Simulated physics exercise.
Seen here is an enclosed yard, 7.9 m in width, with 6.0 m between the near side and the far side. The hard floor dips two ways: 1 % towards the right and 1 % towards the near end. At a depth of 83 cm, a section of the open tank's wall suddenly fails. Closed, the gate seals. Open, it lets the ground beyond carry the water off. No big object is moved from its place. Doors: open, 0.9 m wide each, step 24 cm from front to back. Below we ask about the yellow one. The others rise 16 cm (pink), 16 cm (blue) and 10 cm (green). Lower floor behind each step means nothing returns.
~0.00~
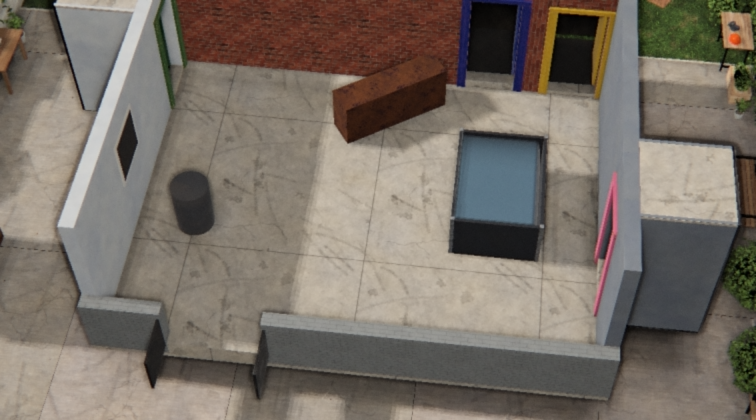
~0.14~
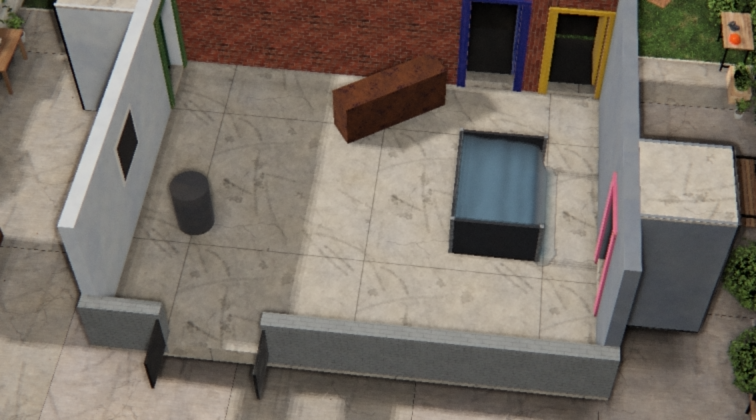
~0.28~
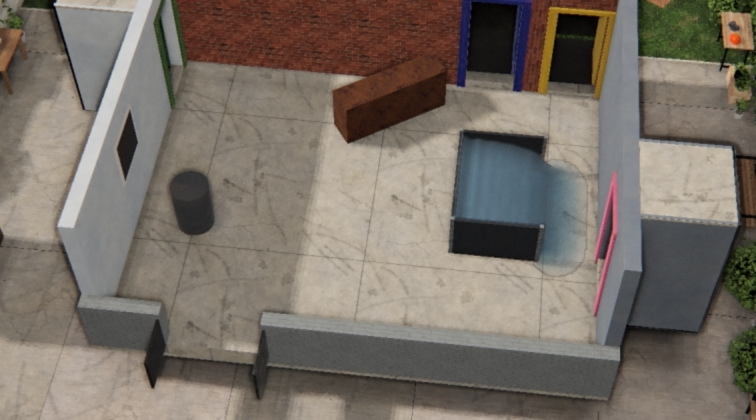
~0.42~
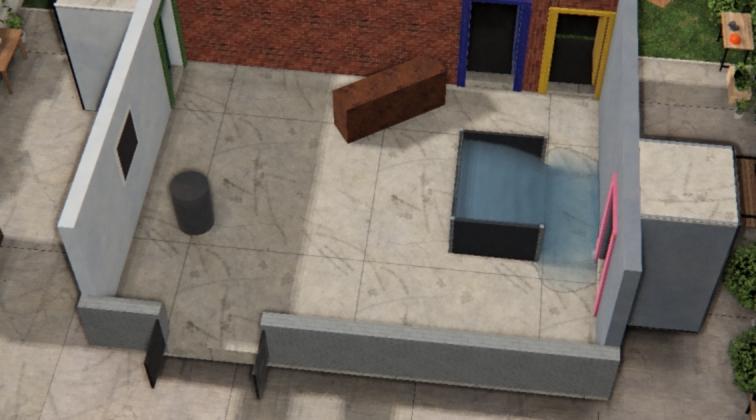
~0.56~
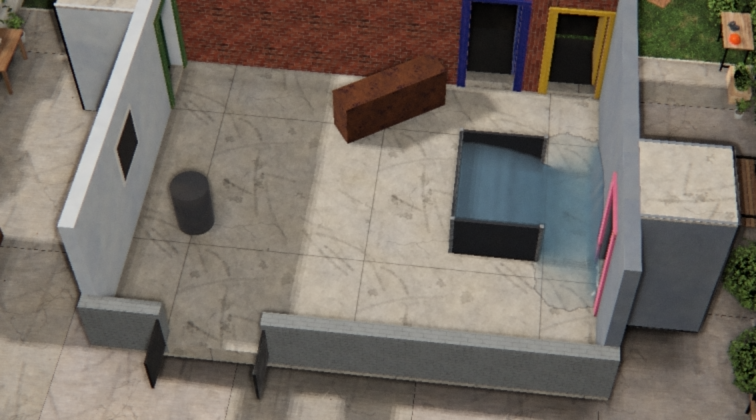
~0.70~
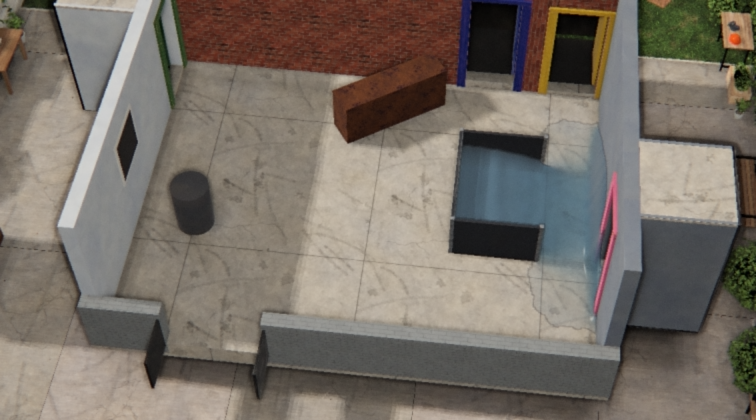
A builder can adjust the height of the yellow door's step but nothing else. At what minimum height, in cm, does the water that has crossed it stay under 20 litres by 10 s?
From about 32 cm.
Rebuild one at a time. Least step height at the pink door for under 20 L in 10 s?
Pink - roughly 29 cm.
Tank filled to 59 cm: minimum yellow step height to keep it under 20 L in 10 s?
In that case, roughly 21 cm.
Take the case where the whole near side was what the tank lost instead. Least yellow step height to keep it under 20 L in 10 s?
Then something near 18 cm.
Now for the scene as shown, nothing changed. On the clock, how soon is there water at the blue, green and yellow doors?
For blue it's 1.6 s, for green 10.0 s, and for yellow 1.1 s.
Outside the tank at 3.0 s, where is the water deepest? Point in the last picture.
About (575, 373).
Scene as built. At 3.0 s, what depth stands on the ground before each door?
At the pink door the depth is 14 cm, at blue 10 cm, at green 0 cm and at yellow 21 cm.
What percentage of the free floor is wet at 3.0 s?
Approximately 30 %.
After 1.4 s water covers 15 % of the floor, deepest (48 cm) near (589, 229); 18 cm at the yellow door, 21 litres in over its 7 cm step.
After 3.0 s water covers 30 % of the floor, deepest (27 cm) near (575, 373); 21 cm at the yellow door, 277 litres in over its 7 cm step.
After 10.0 s water covers 90 % of the floor, deepest (8 cm) near (587, 374); 4 cm at the yellow door, 349 litres in over its 7 cm step.
At the yellow door as built, the water arrived by 1.1 s and peaked near 26 cm at 2.4 s.
With a step of 28 cm, 37 litres would have come in within the 10 s; with 37.5 cm, 5 litres. So under 20 litres takes about 32 cm.
